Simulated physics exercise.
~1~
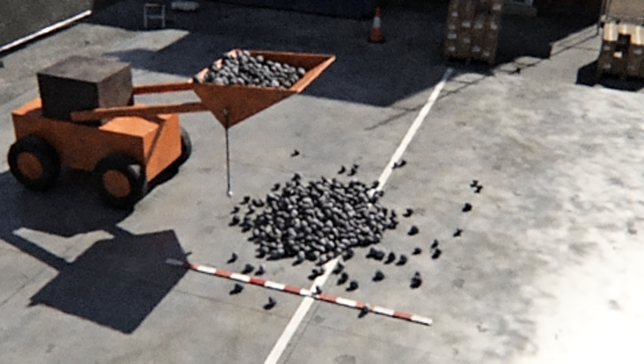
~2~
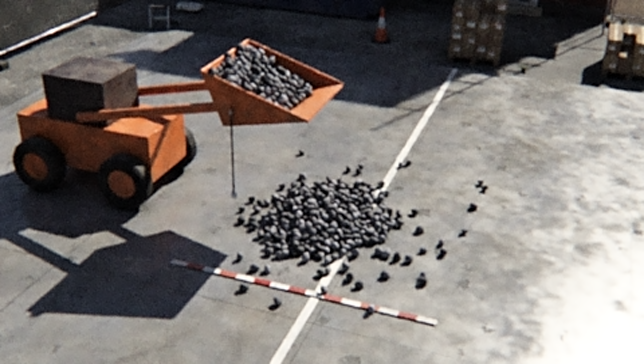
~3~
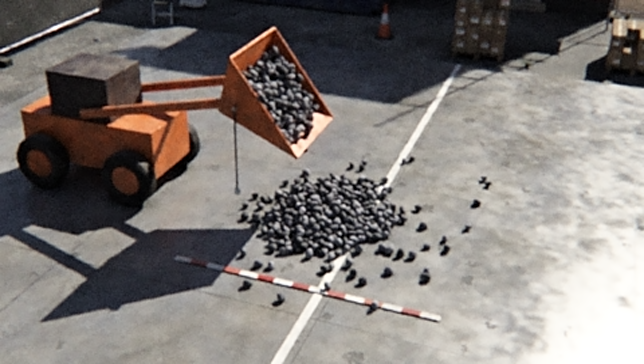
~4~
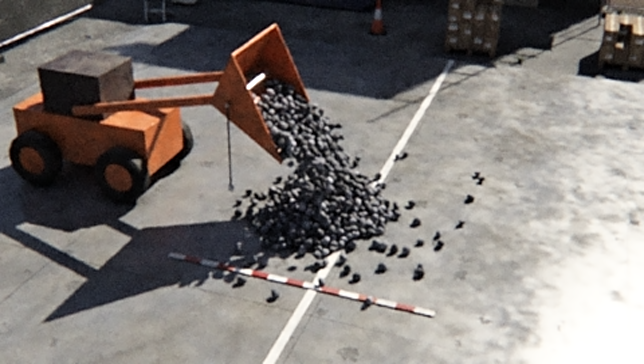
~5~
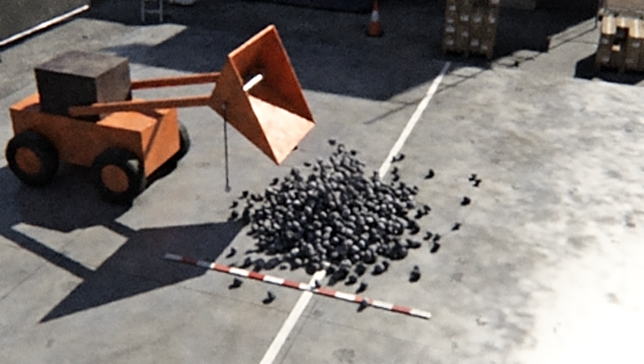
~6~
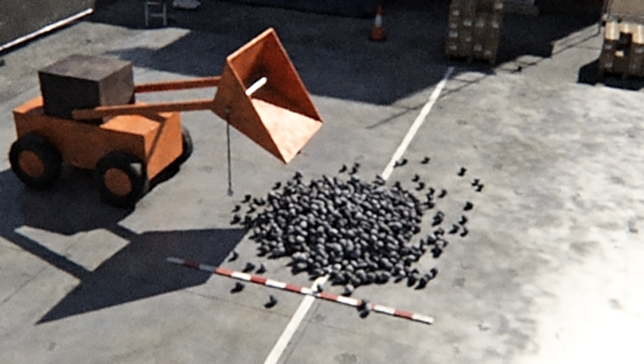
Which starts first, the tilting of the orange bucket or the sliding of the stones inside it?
The orange bucket starts tilting first. The stones inside it only begin to slide once it is already tipping forward.
